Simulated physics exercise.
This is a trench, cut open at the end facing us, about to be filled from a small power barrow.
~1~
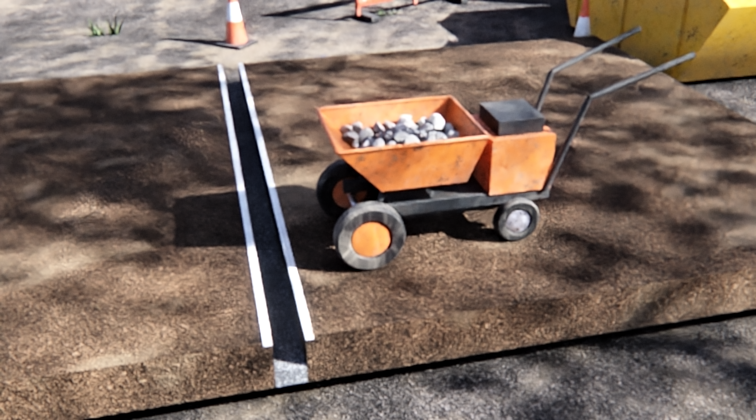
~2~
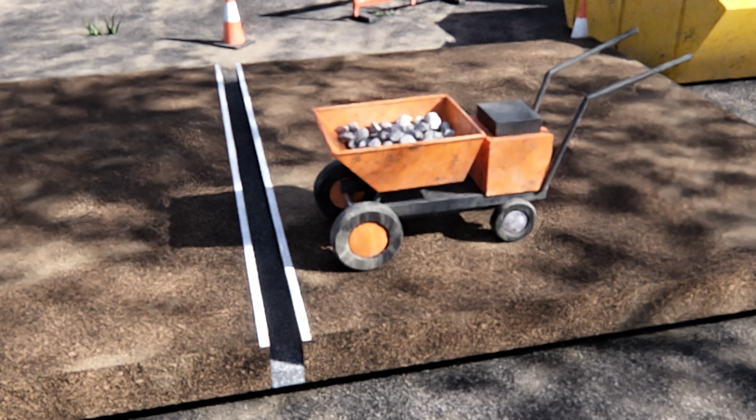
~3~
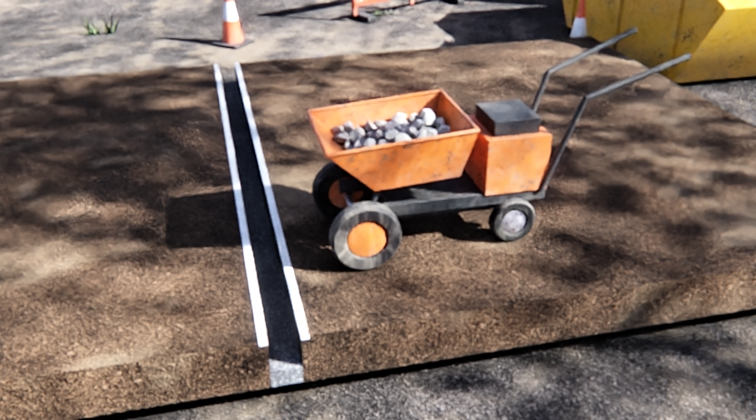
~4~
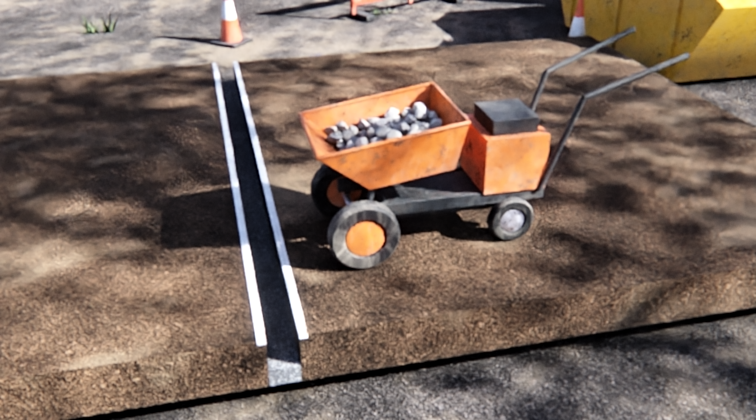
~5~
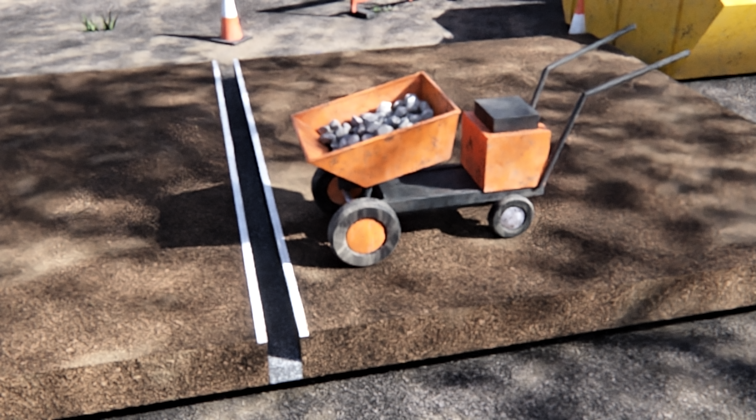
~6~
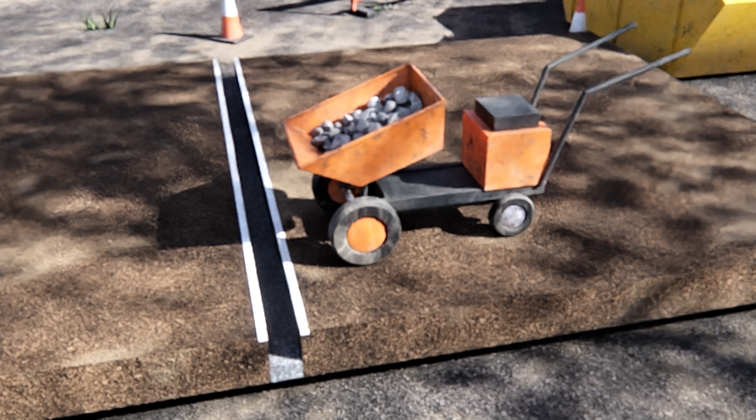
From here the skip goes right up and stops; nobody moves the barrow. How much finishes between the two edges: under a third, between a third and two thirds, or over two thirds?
It catches less than a third.
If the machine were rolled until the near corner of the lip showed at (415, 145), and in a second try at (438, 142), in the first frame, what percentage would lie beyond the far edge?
In turn 10 and 0 in a hundred.
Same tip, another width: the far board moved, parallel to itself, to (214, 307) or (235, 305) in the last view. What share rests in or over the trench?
Roughly 90 per cent, and 60 per cent.
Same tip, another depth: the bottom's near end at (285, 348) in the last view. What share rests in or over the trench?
About 20 per cent.
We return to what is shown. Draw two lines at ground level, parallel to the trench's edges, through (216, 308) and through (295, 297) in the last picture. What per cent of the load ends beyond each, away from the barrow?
In turn 40 and 100 in a hundred.
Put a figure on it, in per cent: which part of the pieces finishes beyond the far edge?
About 75 per cent.
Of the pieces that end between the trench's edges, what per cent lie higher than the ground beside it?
Close to 15 per cent.
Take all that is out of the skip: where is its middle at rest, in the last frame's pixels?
Around (219, 252).
Shortly afterwards, skip tipped steeply; the whole lot in the skip.
Next, skip tipped right over; the bulk in the skip; only a few in or heaped over the trench; near a quarter beyond it; only a few falling.
Some moments later, skip tipped right over; a little in the skip; a little in or heaped over the trench; the bulk beyond it.
In the end, skip tipped right over; a little in the skip; near a quarter in or heaped over the trench; the bulk beyond it.
